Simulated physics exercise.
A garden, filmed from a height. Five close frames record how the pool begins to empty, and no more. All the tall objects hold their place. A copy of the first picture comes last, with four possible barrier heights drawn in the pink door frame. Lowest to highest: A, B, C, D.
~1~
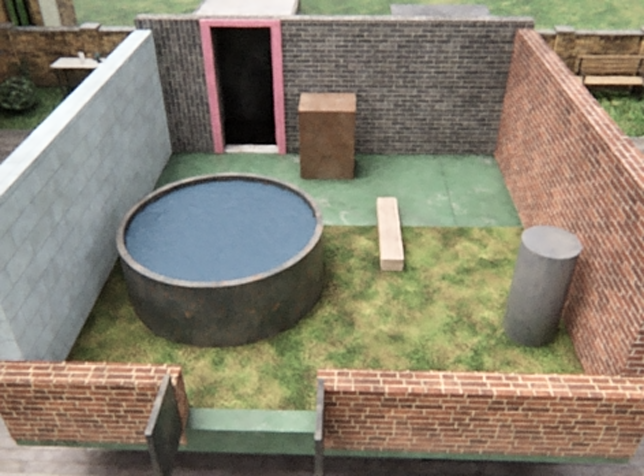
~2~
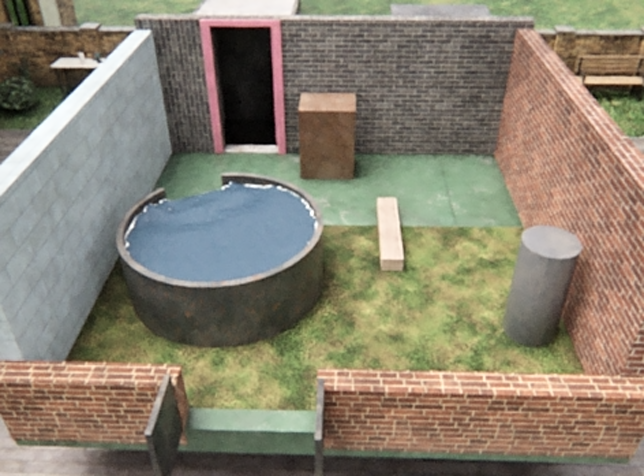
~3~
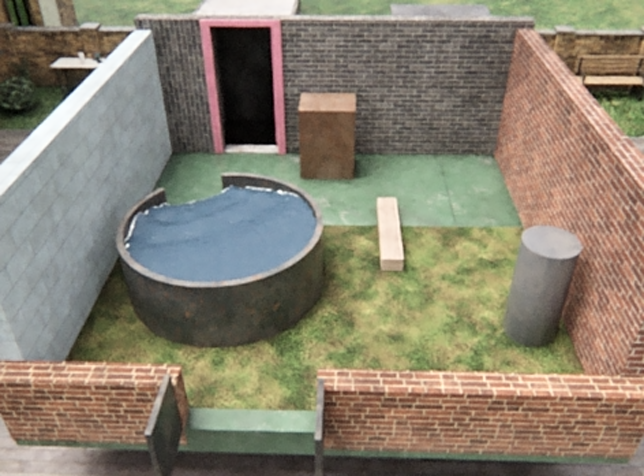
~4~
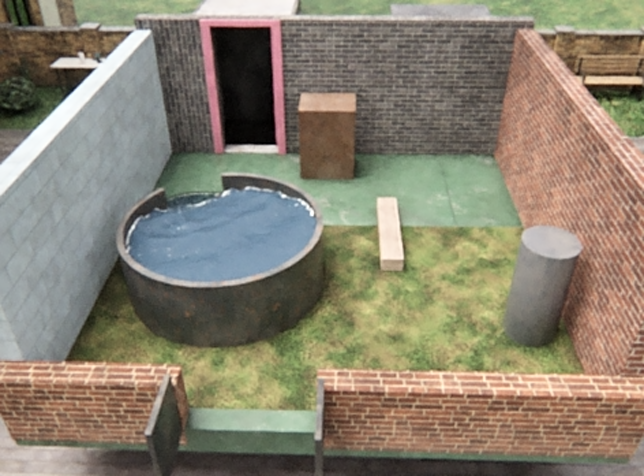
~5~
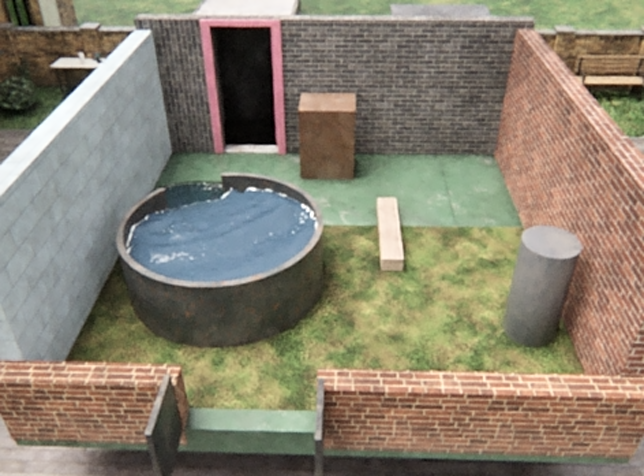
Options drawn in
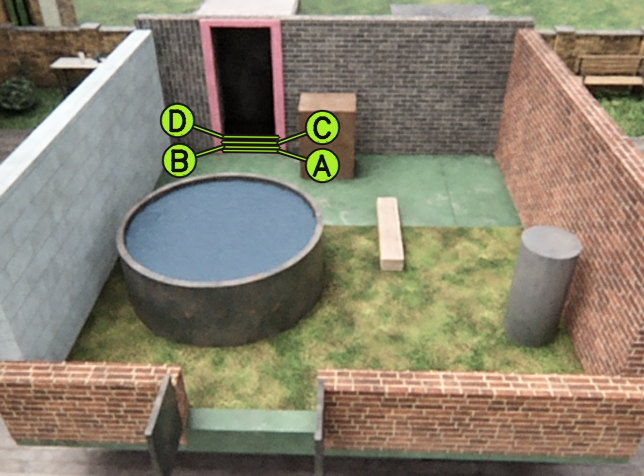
Water in the round pool ripples and spills out through a gap opened in the back wall.
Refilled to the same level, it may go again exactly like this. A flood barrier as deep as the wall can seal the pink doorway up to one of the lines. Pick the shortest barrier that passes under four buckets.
I would pick mark D.
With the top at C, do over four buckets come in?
Yes.
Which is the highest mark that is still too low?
Here it is mark C.
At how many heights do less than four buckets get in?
One.
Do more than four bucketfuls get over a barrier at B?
Yes, it does.
In lime, A at (251, 150); B at (250, 147); C at (250, 142); D at (249, 137); from the bottom up A, B, C, D.
With A, dozens of bucketfuls pour in.
With B, dozens of bucketfuls pour in.
With C, about 10 bucketfuls get in.
With D, a splash gets over, under a bucket.
